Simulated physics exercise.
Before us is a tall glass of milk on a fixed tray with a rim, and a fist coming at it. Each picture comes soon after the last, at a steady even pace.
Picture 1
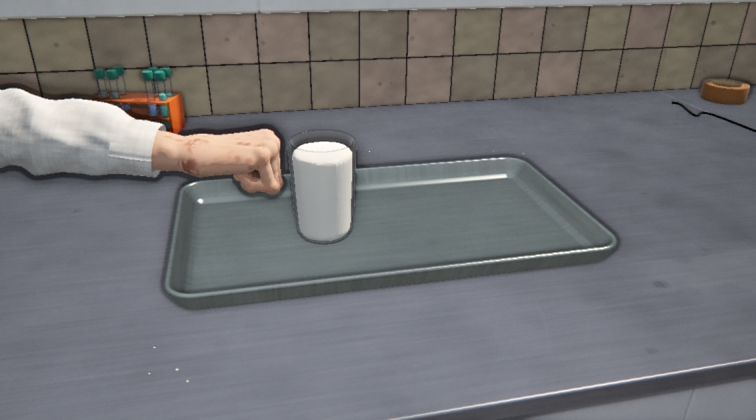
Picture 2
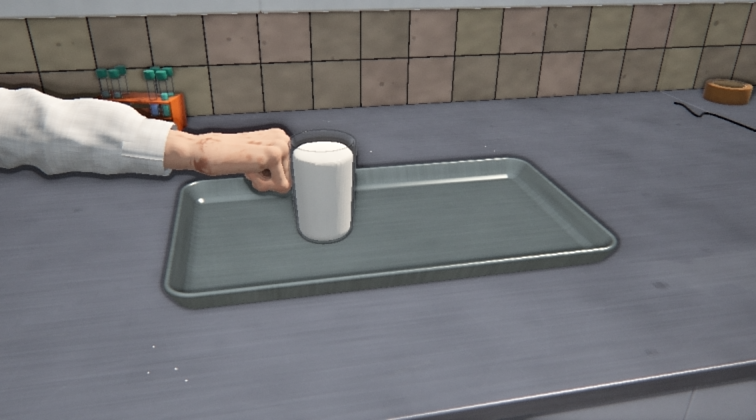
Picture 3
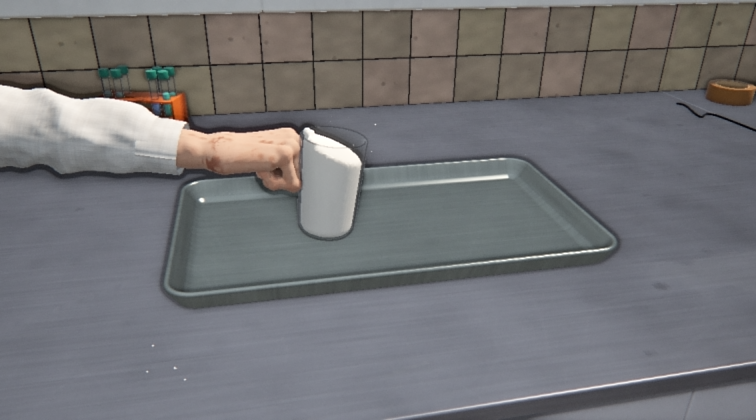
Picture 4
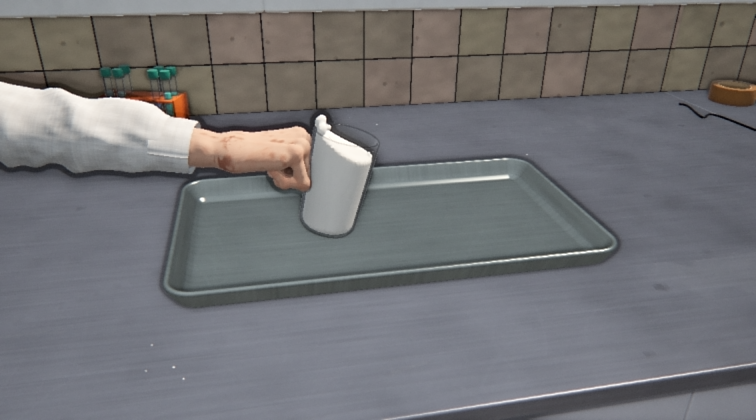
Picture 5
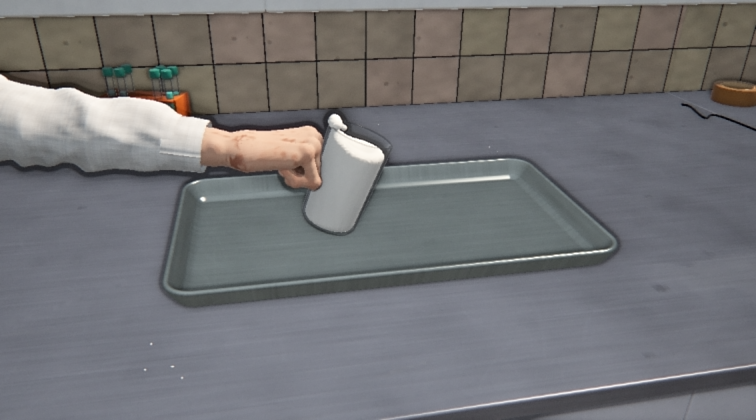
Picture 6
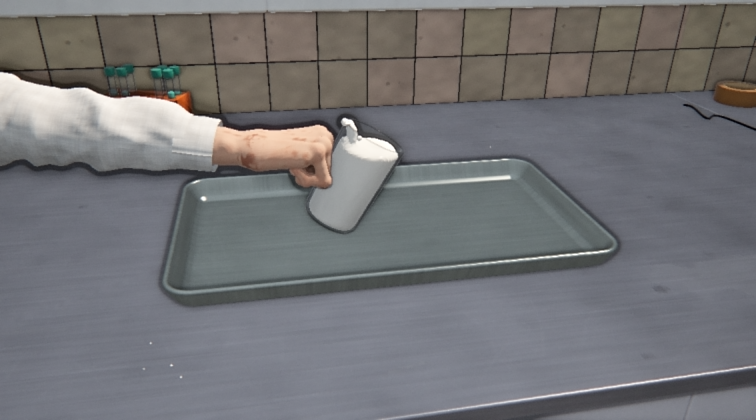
A fist in a white sleeve moved in from the left against a full white cup standing on a gray tray, and the cup leaned steadily to the right as its white contents shifted inside.
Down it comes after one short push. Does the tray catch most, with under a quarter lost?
Pretty clearly the tray holds less than three quarters of it afterwards.
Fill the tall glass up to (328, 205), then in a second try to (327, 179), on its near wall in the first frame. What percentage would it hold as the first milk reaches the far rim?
55 % and 55 %.
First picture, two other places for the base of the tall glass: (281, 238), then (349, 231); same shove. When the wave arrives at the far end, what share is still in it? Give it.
Roughly 45 % and then 65 %.
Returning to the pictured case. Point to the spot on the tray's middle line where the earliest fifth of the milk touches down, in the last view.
Landing point, centre line: Approx. (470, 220).
A moment on, the tall glass lies on its side and 86 per cent is in the glass, 12 on the tray and 2 above or beyond its rim.
Next, the tall glass lies on its side and 44 per cent is in the glass, 51 on the tray and 5 above or beyond its rim.
Then the tall glass lies on its side and 26 per cent is in the glass, 45 on the tray and 29 above or beyond its rim.
Later the tall glass lies on its side and 14 per cent is in the glass, 46 on the tray and 41 above or beyond its rim.
In the end 59 per cent is held by tray and glass, 41 is off the tray.
